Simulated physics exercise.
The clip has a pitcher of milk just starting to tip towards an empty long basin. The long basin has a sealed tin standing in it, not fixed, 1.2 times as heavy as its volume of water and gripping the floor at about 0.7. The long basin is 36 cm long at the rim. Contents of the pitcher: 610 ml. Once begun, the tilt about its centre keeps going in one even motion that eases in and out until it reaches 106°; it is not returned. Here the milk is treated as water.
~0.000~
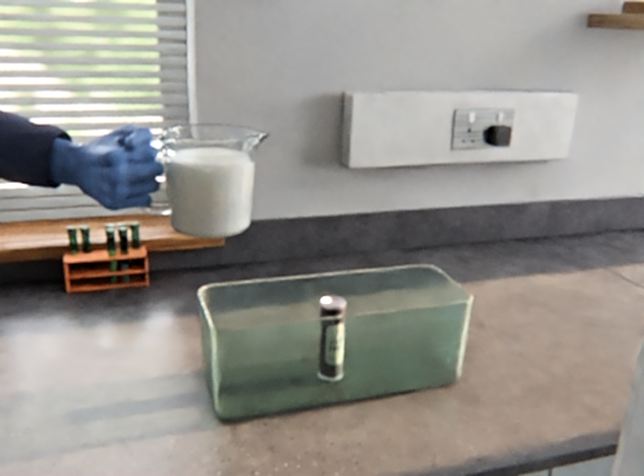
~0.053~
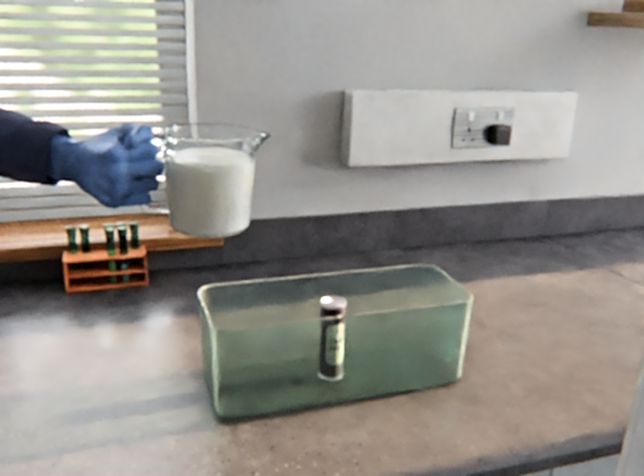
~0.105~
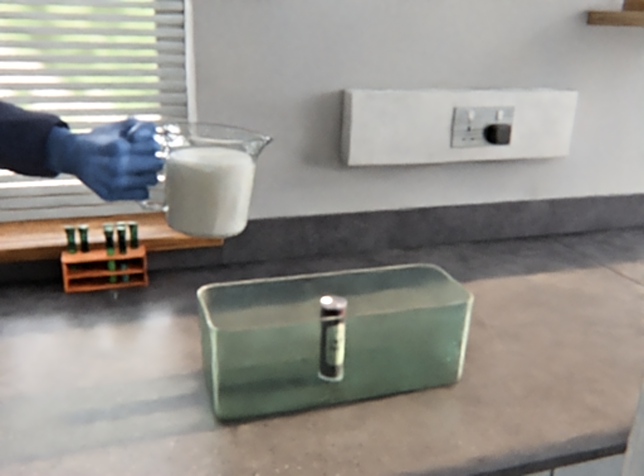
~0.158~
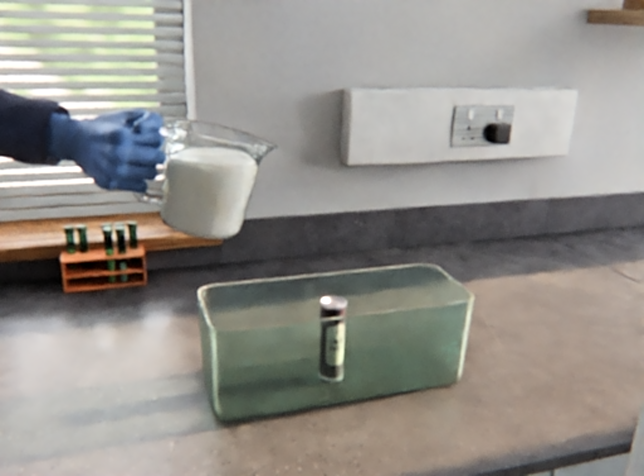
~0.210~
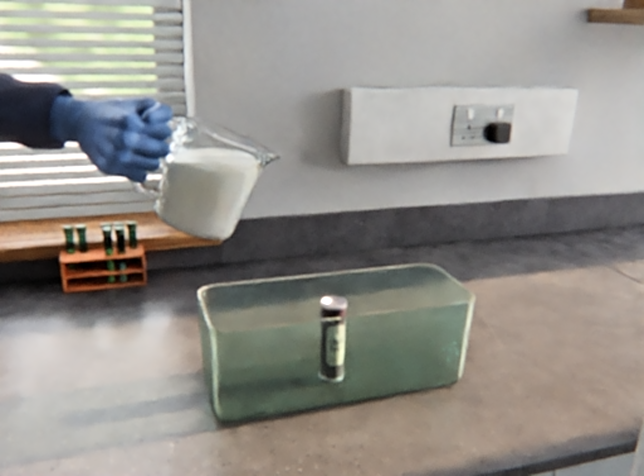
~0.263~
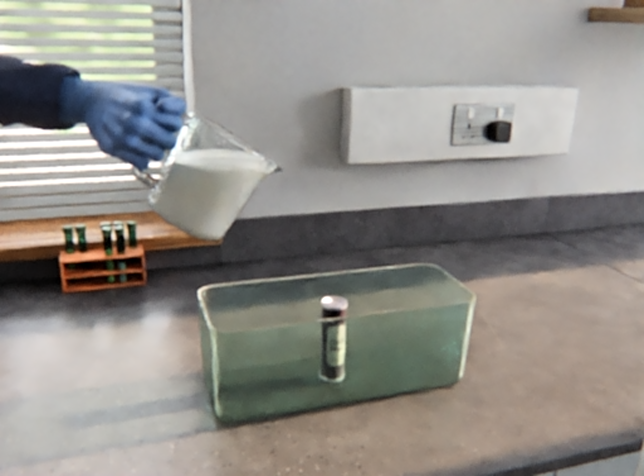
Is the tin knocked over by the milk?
Yes.
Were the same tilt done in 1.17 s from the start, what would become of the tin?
The tin would overturn.
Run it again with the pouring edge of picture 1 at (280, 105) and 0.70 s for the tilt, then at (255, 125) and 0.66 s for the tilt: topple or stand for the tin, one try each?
Trial 1 - tin tips; trial 2 - tin stays standing.
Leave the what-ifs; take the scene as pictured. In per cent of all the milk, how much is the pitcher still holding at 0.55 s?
Close to 60 in a hundred.
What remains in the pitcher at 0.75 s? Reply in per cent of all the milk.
12 per cent or so.
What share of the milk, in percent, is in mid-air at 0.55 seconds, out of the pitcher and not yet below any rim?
Share: Roughly 30 per cent.
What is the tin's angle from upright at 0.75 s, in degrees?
Some 5°.
Then, 0.55 s in, the tilt is 93° and 59 per cent is still to pour; the tin stands where it began.
Then, 0.75 s in, the tilt is 106° and 13 per cent is still to pour; the tin leans 5°.
Then, 0.97 s in, the tilt is 106° and 1 per cent is still to pour; the tin leans 41°.
Then, 1.21 s in, the tilt is 106° and 0 per cent is still to pour; the tin lies on its side.
Finally, the tin lies on its side.
